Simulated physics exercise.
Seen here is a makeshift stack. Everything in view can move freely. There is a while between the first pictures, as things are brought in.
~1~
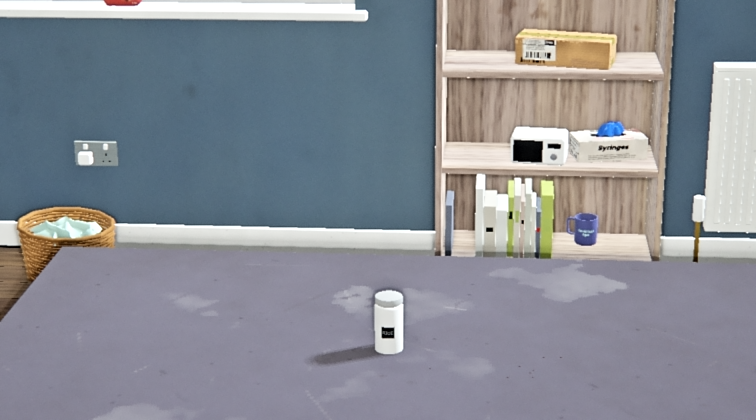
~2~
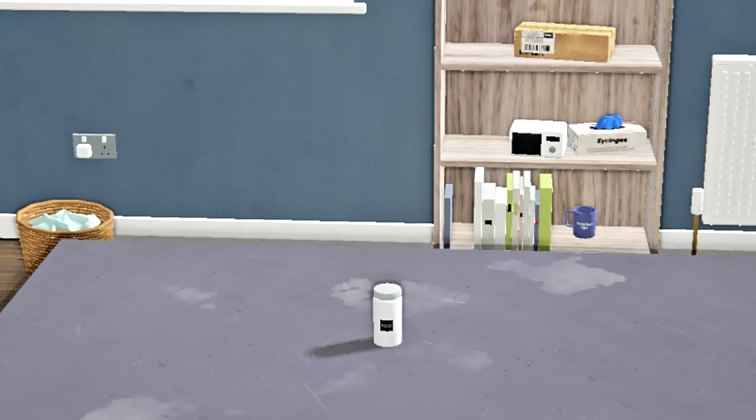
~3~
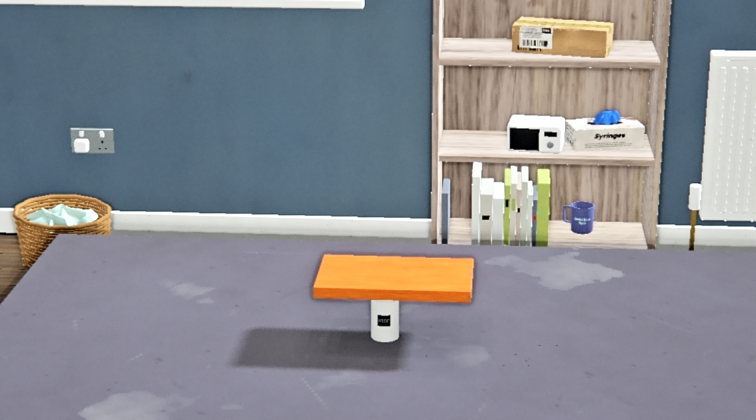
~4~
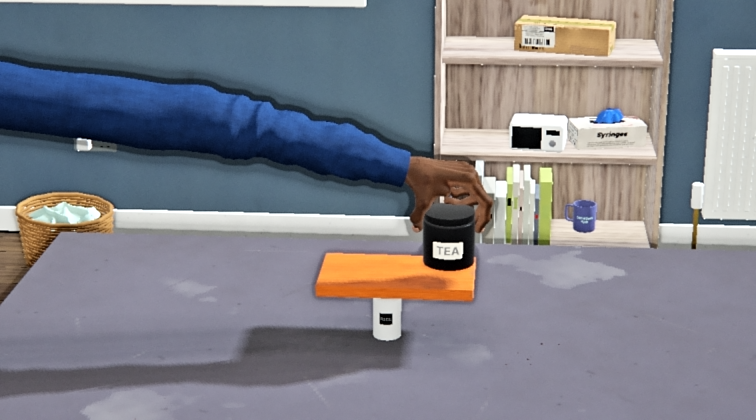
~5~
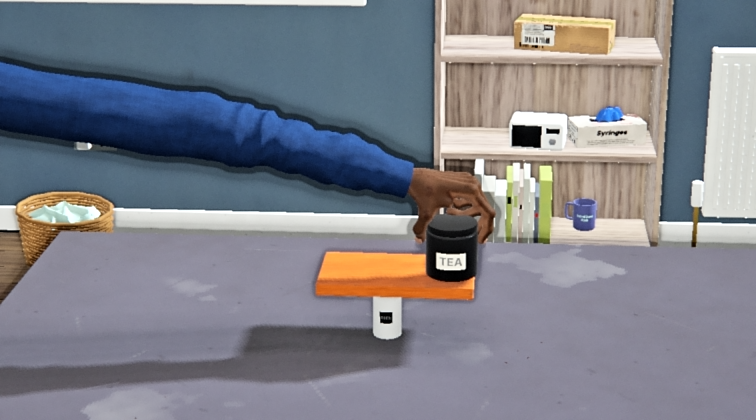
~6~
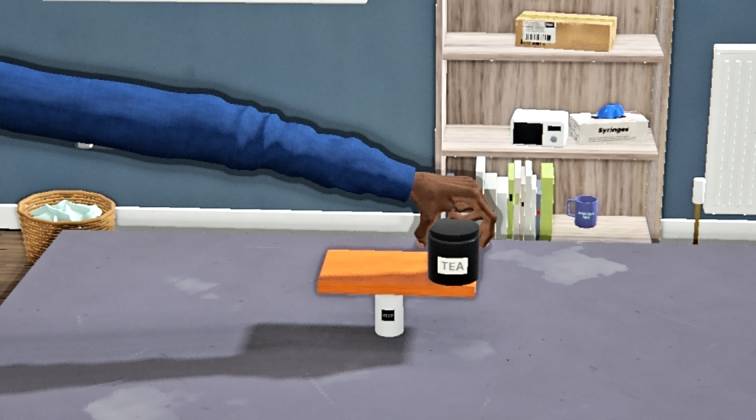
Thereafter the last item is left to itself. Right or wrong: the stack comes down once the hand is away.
Right, it comes down.
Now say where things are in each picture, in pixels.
In the first frame, the last thing is not in view yet.
In the second frame, the last thing is not in view yet.
In the third frame, the last thing is not in view yet; orange board (395, 278).
The fourth frame shows coming down; black jar (449, 237); orange board (397, 276).
The fifth frame shows coming down; black jar (452, 247); orange board (397, 275).
The sixth frame shows in place under the hand; black jar (454, 252); orange board (399, 273).
Then, 0.40 s later than the last frame, black jar now fallen; orange board tilted by 43°; white shaker moved a little.
Then, 0.50 s later than the last frame, orange board now fallen; white shaker moved well along.
Then, 0.70 s later than the last frame, white shaker moved well along.
When it is over, fallen, black jar and orange board; moved from the start, white shaker. The stack comes apart.
